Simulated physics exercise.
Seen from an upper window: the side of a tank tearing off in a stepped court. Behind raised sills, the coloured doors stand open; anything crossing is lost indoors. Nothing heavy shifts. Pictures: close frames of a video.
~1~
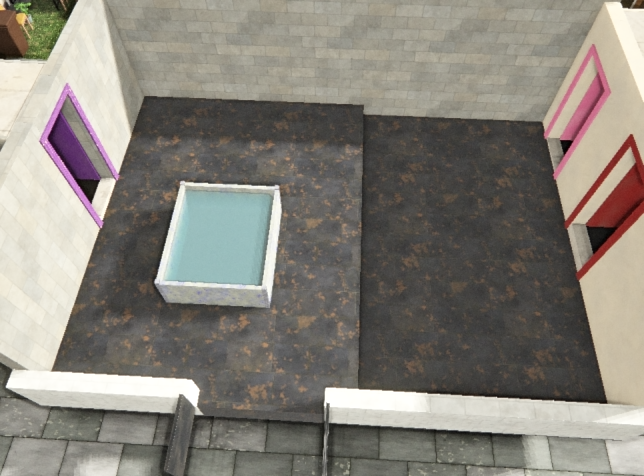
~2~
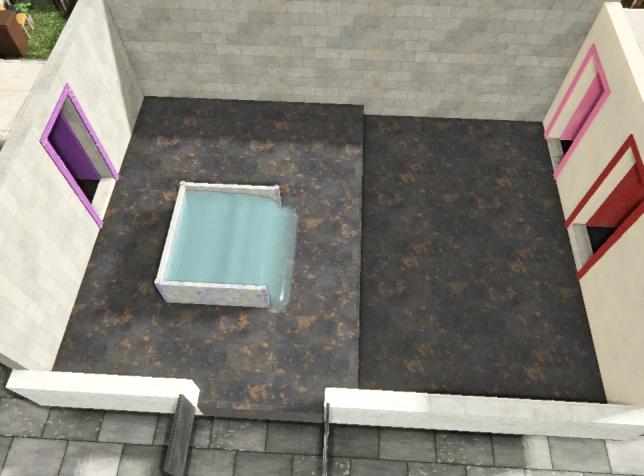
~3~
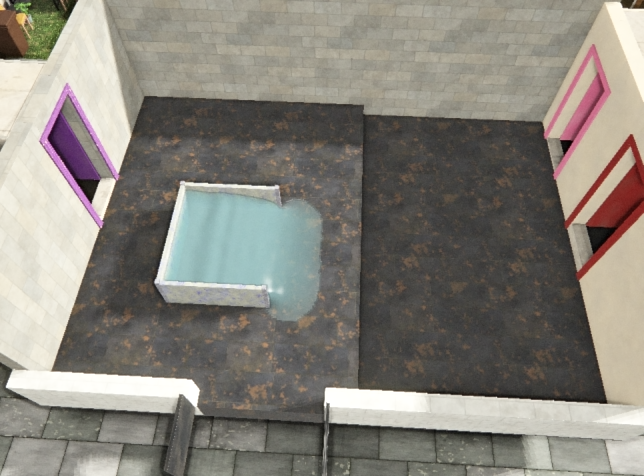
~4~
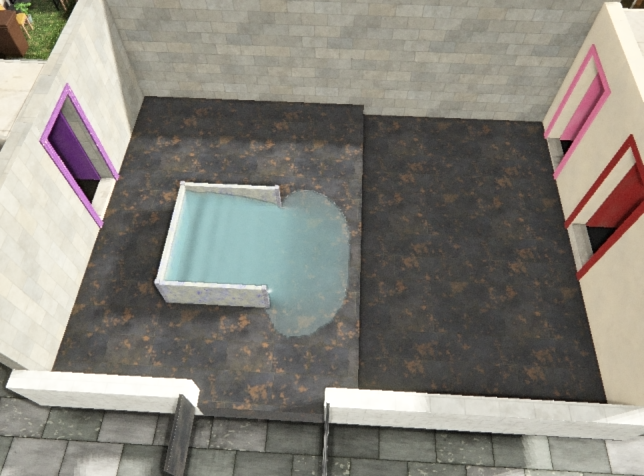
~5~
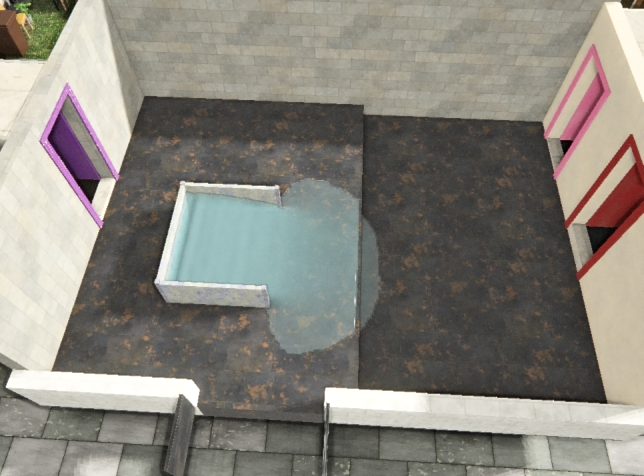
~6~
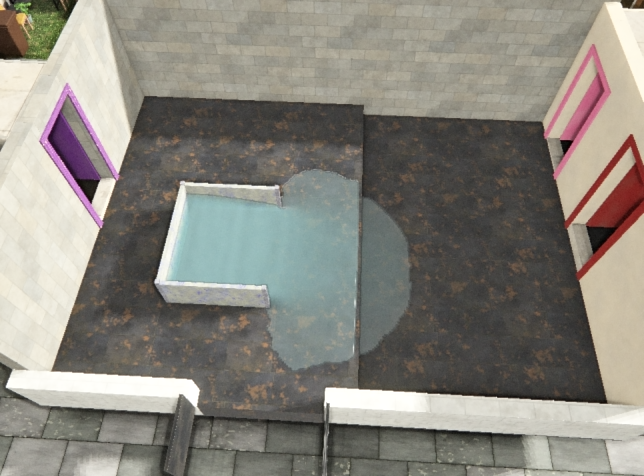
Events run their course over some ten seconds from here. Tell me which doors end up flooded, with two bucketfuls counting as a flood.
Here is how it goes: The red door escapes flooding; the pink door ends up flooded; the purple door escapes flooding.
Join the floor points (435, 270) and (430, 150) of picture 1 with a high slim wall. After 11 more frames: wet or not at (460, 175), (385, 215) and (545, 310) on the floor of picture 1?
Spared, submerged, then submerged.
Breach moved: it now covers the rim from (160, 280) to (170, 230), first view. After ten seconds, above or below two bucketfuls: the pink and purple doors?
As it turns out, the pink door falls short while the purple door falls short.
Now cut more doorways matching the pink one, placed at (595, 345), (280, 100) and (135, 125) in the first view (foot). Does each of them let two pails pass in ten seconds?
Sure - the first gets past, the second stays short, the third stays short.
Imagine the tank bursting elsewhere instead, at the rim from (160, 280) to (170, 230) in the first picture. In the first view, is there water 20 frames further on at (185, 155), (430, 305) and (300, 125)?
So that's waterlogged for the first, left bare for the second and left bare for the third.
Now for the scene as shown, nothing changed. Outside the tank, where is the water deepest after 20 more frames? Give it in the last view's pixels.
I'd say near (597, 404).
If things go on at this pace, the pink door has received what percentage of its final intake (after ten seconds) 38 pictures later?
Estimate: Some 65 per cent.
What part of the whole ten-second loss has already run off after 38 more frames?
I'd say about 65 per cent.
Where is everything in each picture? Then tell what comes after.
The tank at (222, 235) is whole and still, in the first frame.
Water pours out at (272, 250) and has run to (270, 310), in the second frame.
Water pours out at (272, 251) and has run to (297, 315), in the third frame.
The front is at (312, 327), out from the gap at (272, 251), in the fourth frame.
The front is at (355, 322), out from the gap at (272, 251), in the fifth frame.
Water pours out at (272, 251) and has run to (403, 299), in the sixth frame.
A moment on, water covers 30 % of the floor; the red door not reached, the pink door not reached, the purple door not reached.
Next, water covers 45 % of the floor; the red door wet at the sill, nothing in, the pink door not reached, the purple door not reached.
Then, water covers 55 % of the floor; the red door under two buckets in, the pink door under two buckets in, the purple door not reached.
Later, water covers 50 % of the floor; the red door under two buckets in, the pink door over two buckets in, the purple door not reached.
In the end, water covers 50 % of the floor; the red door under two buckets in, the pink door over two buckets in, the purple door not reached.
